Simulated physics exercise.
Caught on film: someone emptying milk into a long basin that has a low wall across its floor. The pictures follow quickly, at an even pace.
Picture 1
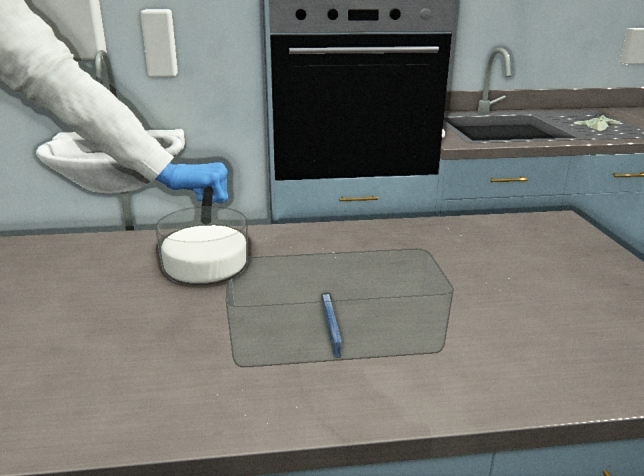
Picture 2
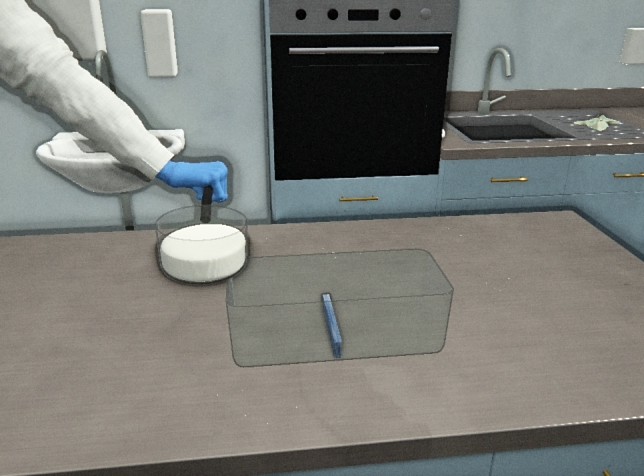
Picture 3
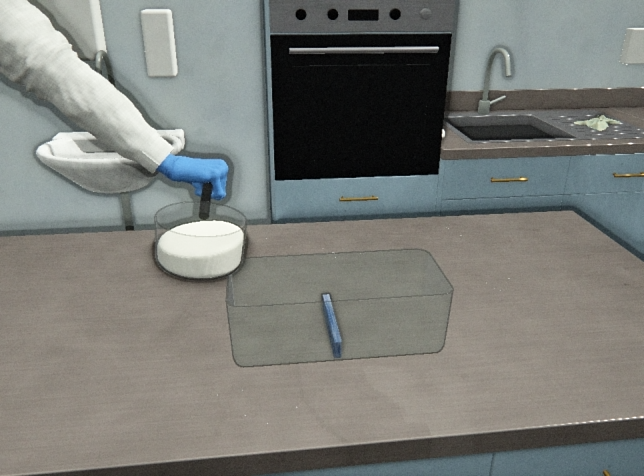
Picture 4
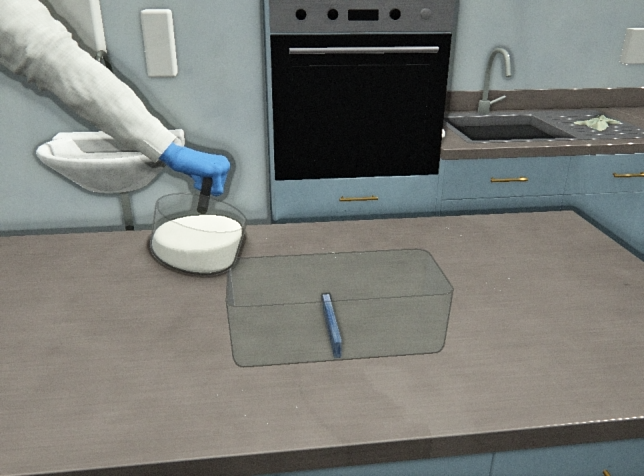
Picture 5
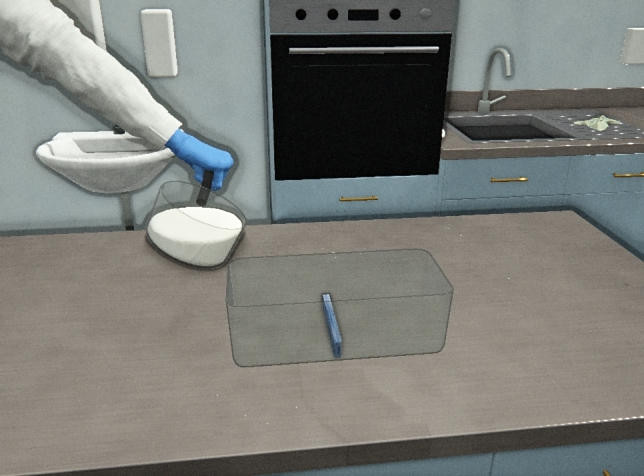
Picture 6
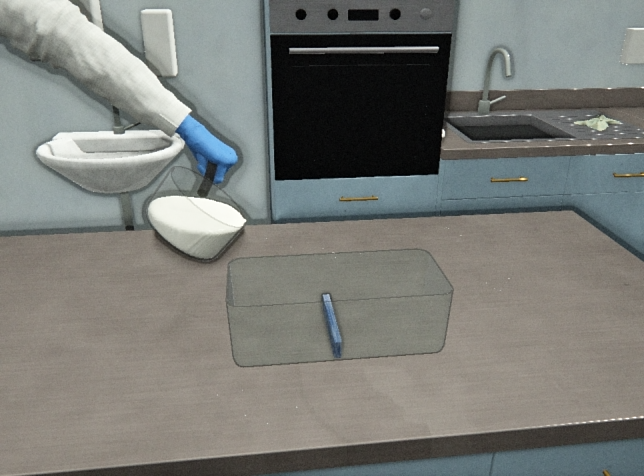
The clip opens on a white-sleeved arm in a blue glove holding a clear container of milk upright beside a long, see-through basin with a low blue wall across its floor. The hand tips the container, slightly at first, then steeply rightward, and the milk shifts inside while the basin stays still.
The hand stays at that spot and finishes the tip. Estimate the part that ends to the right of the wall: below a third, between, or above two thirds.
It comes to less than a third.
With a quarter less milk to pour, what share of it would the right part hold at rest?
Near 10 %.
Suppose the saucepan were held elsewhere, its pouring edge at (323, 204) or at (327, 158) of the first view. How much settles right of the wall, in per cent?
The first gives 80 %, the second 65 %.
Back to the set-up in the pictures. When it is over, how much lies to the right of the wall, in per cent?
About 20 per cent.
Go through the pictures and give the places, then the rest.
In the first frame, it leans 0°; its right rim is at (247, 222); the milk meets the walls at (162, 243) and (246, 239); the long basin's rim runs from (228, 282) to (440, 270); the wall's top is at (331, 317).
In the second frame, it leans 2°; its right rim is at (247, 222); the milk meets the walls at (161, 242) and (245, 237).
In the third frame, it leans 7°; its right rim is at (246, 222); the milk meets the walls at (159, 239) and (244, 232).
In the fourth frame, it leans 16°; its right rim is at (246, 223); the milk meets the walls at (154, 232) and (242, 227).
In the fifth frame, it leans 27°; its right rim is at (246, 223); the milk meets the walls at (149, 220) and (242, 222).
In the sixth frame, it leans 40°; its right rim is at (245, 223); the milk meets the walls at (149, 204) and (245, 217).
A moment on, the saucepan is tipped on its side and 39 per cent is still to pour, 6 is left of the wall and 0 right of it.
Next, the saucepan is tipped right over and 5 per cent is still to pour, 62 is left of the wall and 19 right of it.
Then the saucepan is tipped right over and 1 per cent is still to pour, 72 is left of the wall and 18 right of it.
Later the saucepan is tipped right over and 0 per cent is still to pour, 75 is left of the wall and 19 right of it.
Finally, 75 per cent lies left of the wall, 20 right of it and 5 outside.
